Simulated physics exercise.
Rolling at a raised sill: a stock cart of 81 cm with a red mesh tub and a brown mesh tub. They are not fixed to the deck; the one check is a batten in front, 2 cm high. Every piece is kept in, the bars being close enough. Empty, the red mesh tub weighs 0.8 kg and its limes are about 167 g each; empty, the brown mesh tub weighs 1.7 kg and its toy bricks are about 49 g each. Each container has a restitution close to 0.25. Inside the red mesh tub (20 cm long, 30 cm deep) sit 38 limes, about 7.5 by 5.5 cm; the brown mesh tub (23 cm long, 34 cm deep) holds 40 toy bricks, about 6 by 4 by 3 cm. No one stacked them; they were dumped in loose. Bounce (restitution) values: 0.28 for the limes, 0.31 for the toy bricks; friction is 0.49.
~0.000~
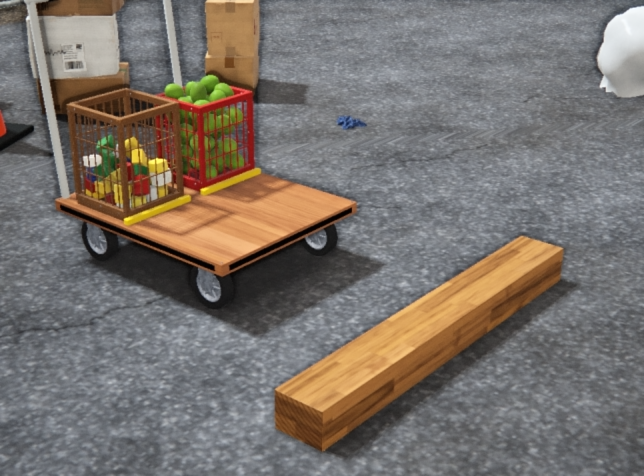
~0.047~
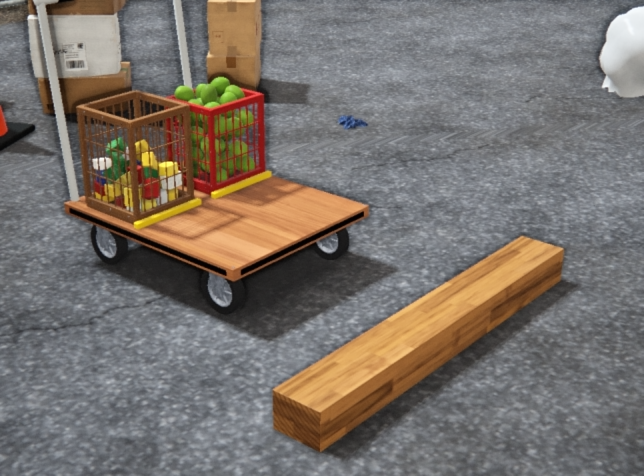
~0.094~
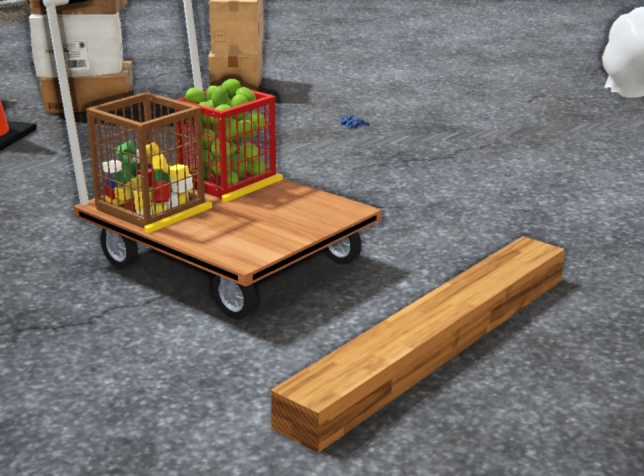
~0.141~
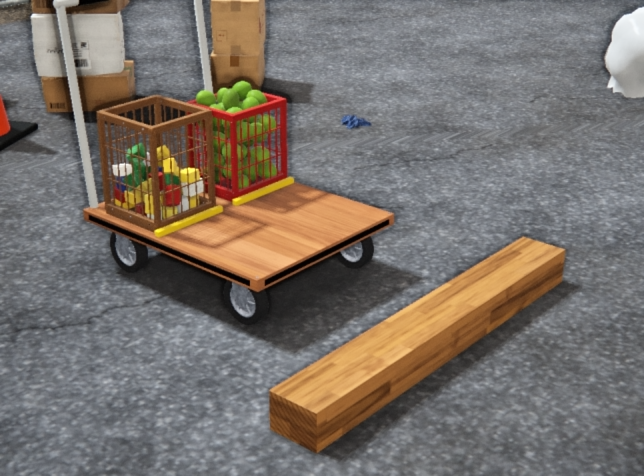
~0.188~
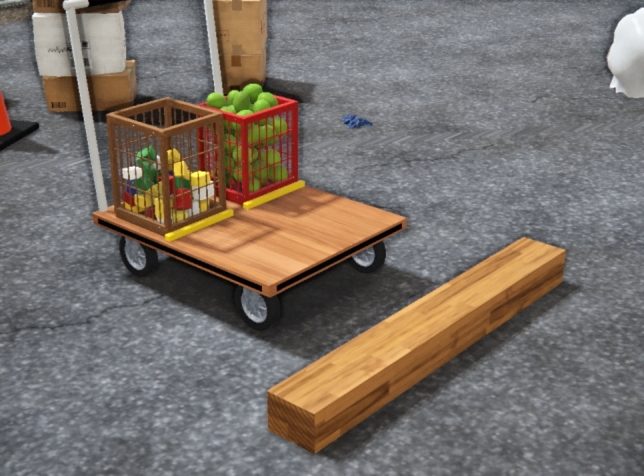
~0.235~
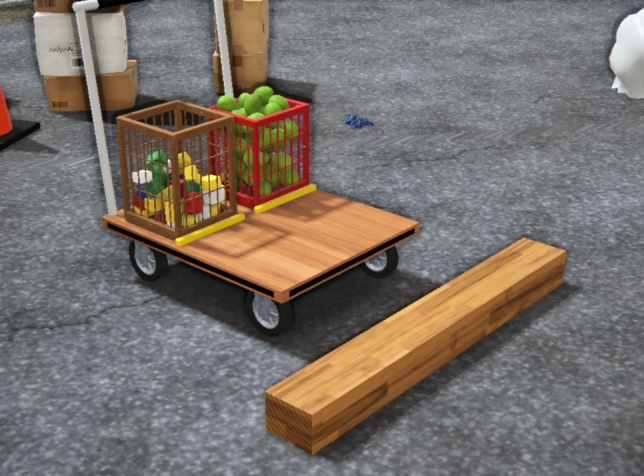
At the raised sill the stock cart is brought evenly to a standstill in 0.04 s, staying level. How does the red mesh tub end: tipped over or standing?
Outcome for the red mesh tub: No tip.
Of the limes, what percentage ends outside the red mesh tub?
I'd put it at around 0 percent of them.
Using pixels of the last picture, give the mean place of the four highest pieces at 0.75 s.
Roughly (319, 117).
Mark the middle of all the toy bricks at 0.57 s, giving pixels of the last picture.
Centre approx. at (236, 217).
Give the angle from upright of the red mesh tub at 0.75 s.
About 10°.
After 0.45 s, the stop begins.
After 0.57 s, the red mesh tub leans 11° with 0 of 38 out and the brown mesh tub is upright with 0 of 40 out.
After 0.75 s, the red mesh tub leans 8° with 0 of 38 out and the brown mesh tub is upright with 0 of 40 out.
Final count (at 0.99 s), the red mesh tub is upright with 0 of 38 out and the brown mesh tub is upright with 0 of 40 out. Greatest lean of the red mesh tub, 13°.
